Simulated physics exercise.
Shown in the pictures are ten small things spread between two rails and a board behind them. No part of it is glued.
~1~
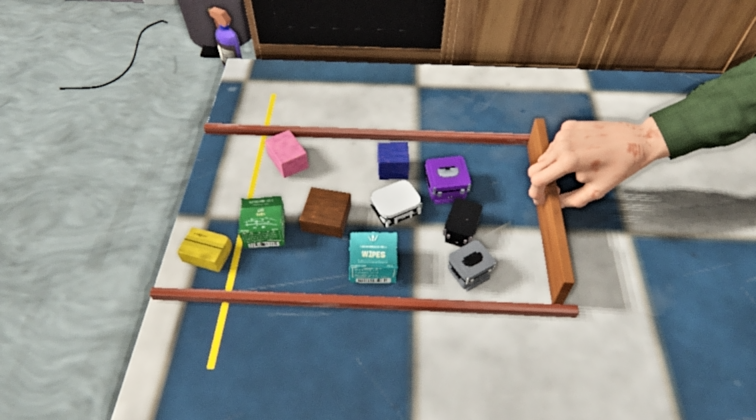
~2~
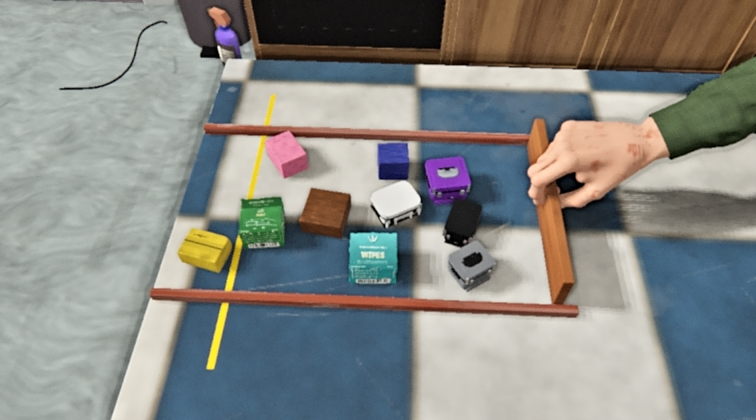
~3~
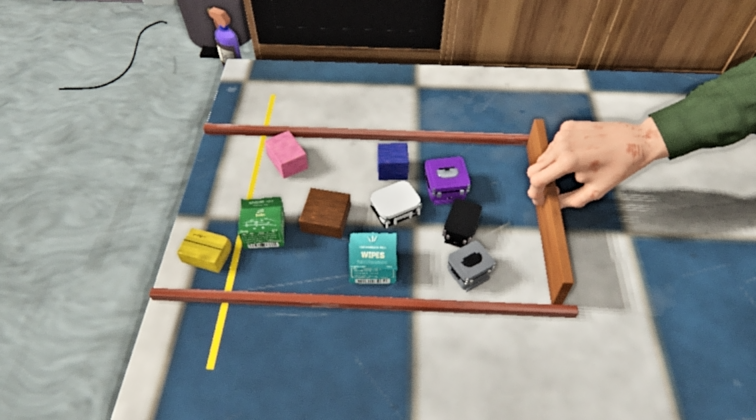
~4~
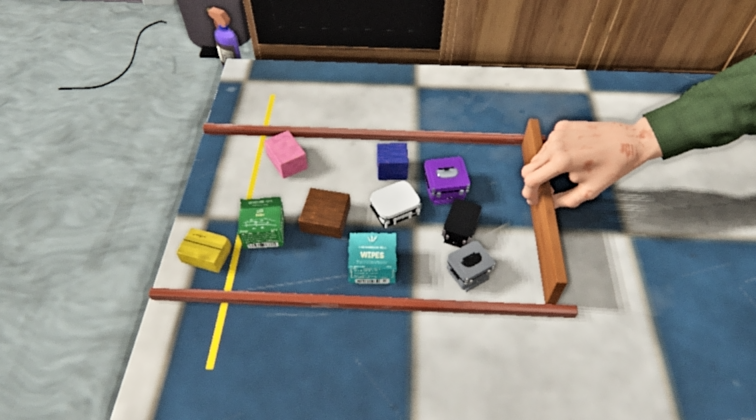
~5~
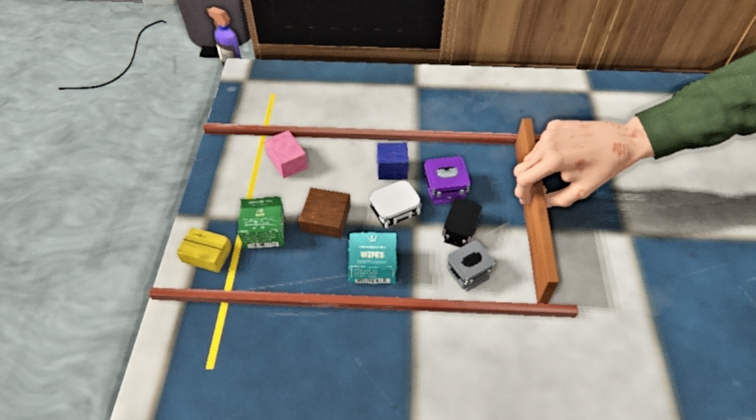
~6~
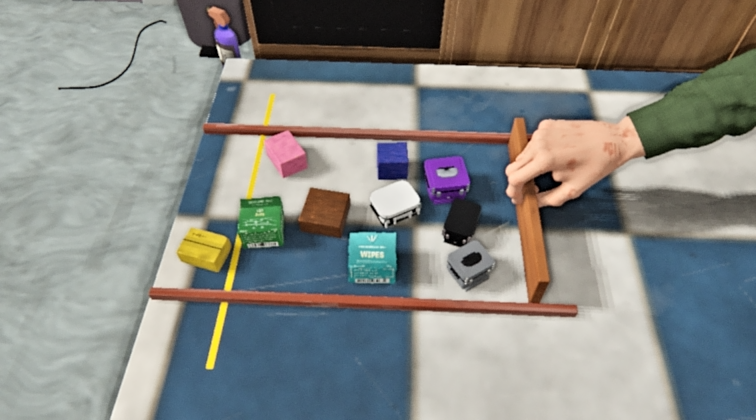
Ten small boxes, blocks and cases lie scattered between two reddish-brown rails on a blue-and-white checkered surface, seen from above at an angle. Yellow, green and pink pieces sit near a yellow line at left, with brown, white, blue and turquoise ones mid-way and purple, black and grey at right. A green-sleeved hand slides the upright wooden board slightly left, while the pieces and camera stay still.
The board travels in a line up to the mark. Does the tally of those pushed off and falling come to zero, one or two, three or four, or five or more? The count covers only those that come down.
It comes to three or four.
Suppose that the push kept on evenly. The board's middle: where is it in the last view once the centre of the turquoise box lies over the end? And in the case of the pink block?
The middle is at (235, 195) when it's the turquoise box, and at (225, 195) when it's the pink block.
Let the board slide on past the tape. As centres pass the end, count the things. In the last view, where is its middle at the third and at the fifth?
For the first, roughly (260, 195); for the next, roughly (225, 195).
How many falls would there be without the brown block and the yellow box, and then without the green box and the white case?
Falls come to 1 the first time and 1 the other time.
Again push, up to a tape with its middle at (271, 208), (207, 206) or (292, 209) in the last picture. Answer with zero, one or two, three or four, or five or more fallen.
So, for the three spots in the order asked, I'd go with either one or two, 5 or more and 1 or 2.
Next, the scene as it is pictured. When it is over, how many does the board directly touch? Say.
Contact count: 4.
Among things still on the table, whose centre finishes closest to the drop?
Turquoise box.
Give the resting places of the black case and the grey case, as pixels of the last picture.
You'll find the black case at roughly (228, 217) and the grey case at roughly (216, 247).
Soon after, none off yet; yellow box at rest near (204, 249); green box at rest near (262, 222); pink block at rest near (286, 154).
After that, none off yet; yellow box displaced a little near (184, 253); green box displaced about its own width near (232, 223); pink block at rest near (286, 154).
And then, one off so far; yellow box on its way down near (170, 336); green box displaced well along near (160, 219); pink block displaced about its own width near (252, 147).
In the end, the number that fall off is three or four; gone, brown block, green box and yellow box.
